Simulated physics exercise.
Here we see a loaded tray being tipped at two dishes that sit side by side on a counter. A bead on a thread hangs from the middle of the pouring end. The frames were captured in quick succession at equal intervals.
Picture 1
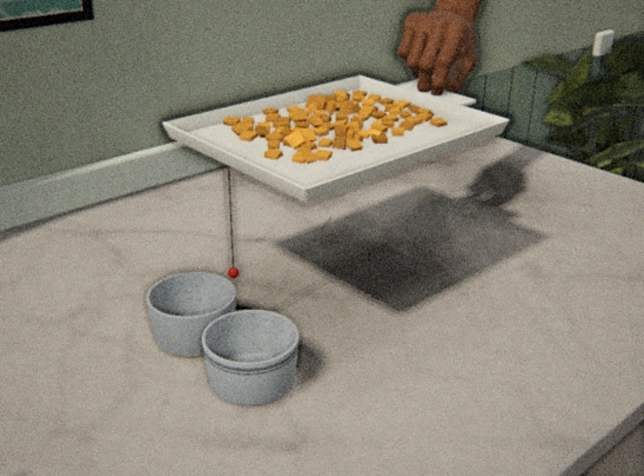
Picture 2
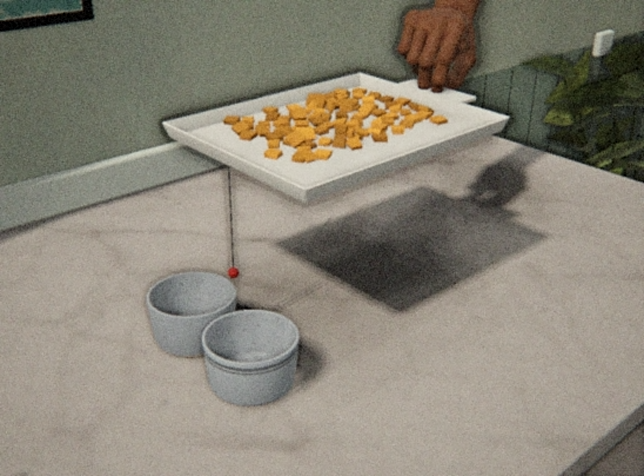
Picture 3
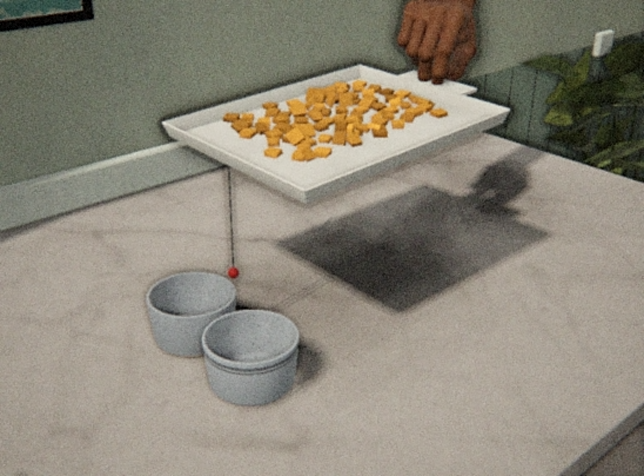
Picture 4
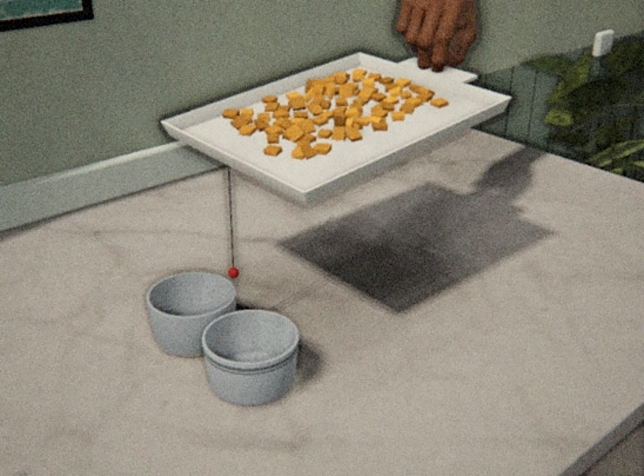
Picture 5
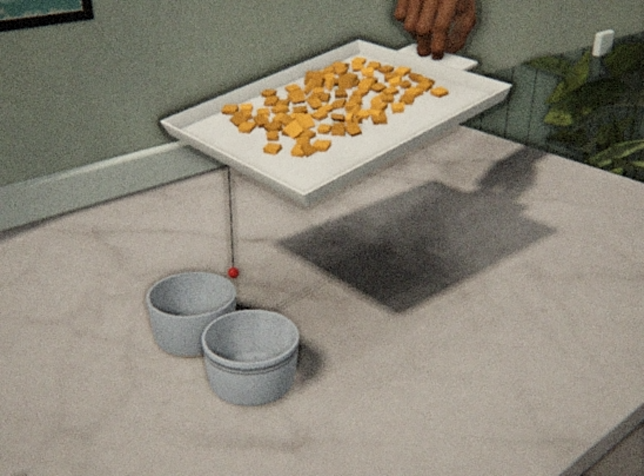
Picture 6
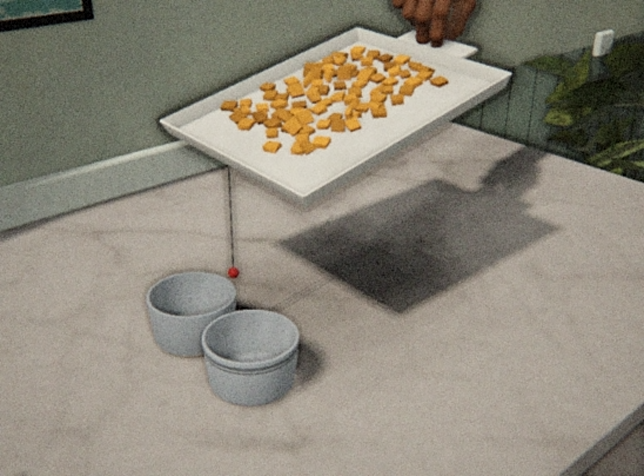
A white tray of small orange crackers, held by a hand at its far side, stayed level at first, then slowly tilted toward two gray dishes on the counter as its far end rose.
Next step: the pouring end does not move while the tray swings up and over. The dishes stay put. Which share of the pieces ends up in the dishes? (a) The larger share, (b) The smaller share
The larger share.
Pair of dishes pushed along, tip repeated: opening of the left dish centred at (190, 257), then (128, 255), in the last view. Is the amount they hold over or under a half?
The pair would catch the lesser share the first time and the lesser share the second time.
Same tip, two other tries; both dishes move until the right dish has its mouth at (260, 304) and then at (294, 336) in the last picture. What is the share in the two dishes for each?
You'd get 10 in a hundred the first time and 60 in a hundred the second.
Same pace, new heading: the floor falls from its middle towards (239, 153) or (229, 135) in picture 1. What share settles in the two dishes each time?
Somewhere close to 40 % the first time, 0 % the second.
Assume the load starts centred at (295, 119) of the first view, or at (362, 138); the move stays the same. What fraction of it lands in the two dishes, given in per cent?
You'd get near 70 percent first and near 70 percent next.
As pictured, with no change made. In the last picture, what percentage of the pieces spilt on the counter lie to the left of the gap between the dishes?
60 %, roughly.
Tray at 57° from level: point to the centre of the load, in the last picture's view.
Somewhere about (251, 147).
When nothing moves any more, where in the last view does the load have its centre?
Centre at rest: Close to (230, 364).
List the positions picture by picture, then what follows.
In the first frame, corners of the pouring end at (170, 123) and (306, 185), level; middle of the load at (340, 125), small crackers; left dish at (156, 327); right dish at (213, 373); bead on its thread at (234, 273).
In the second frame, corners of the pouring end at (170, 123) and (306, 186), level; middle of the load at (339, 123).
In the third frame, corners of the pouring end at (169, 122) and (306, 187), tipped barely, lowest at the right corner; middle of the load at (339, 118).
In the fourth frame, corners of the pouring end at (168, 121) and (305, 188), tipped a little, lowest at the right corner; middle of the load at (339, 111).
In the fifth frame, corners of the pouring end at (168, 121) and (305, 190), tipped a little, lowest at the right corner; middle of the load at (339, 104).
In the sixth frame, corners of the pouring end at (167, 120) and (304, 192), tipped a little, lowest at the right corner; middle of the load at (338, 98); left dish at (156, 327); right dish at (213, 373).
Soon, tray tipped steeply; nearly all on the tray; a small part in the air.
A while on, tray tipped right over; about two thirds on the tray; a small part in the right dish; a small part in the left dish; a small part outside both; about a quarter in the air.
Towards the end, tray tipped past a quarter turn; about a third in the right dish; about a third in the left dish; about a quarter outside both.
Finally, tray tipped past a quarter turn; about a third in the right dish; about a third in the left dish; about a quarter outside both.
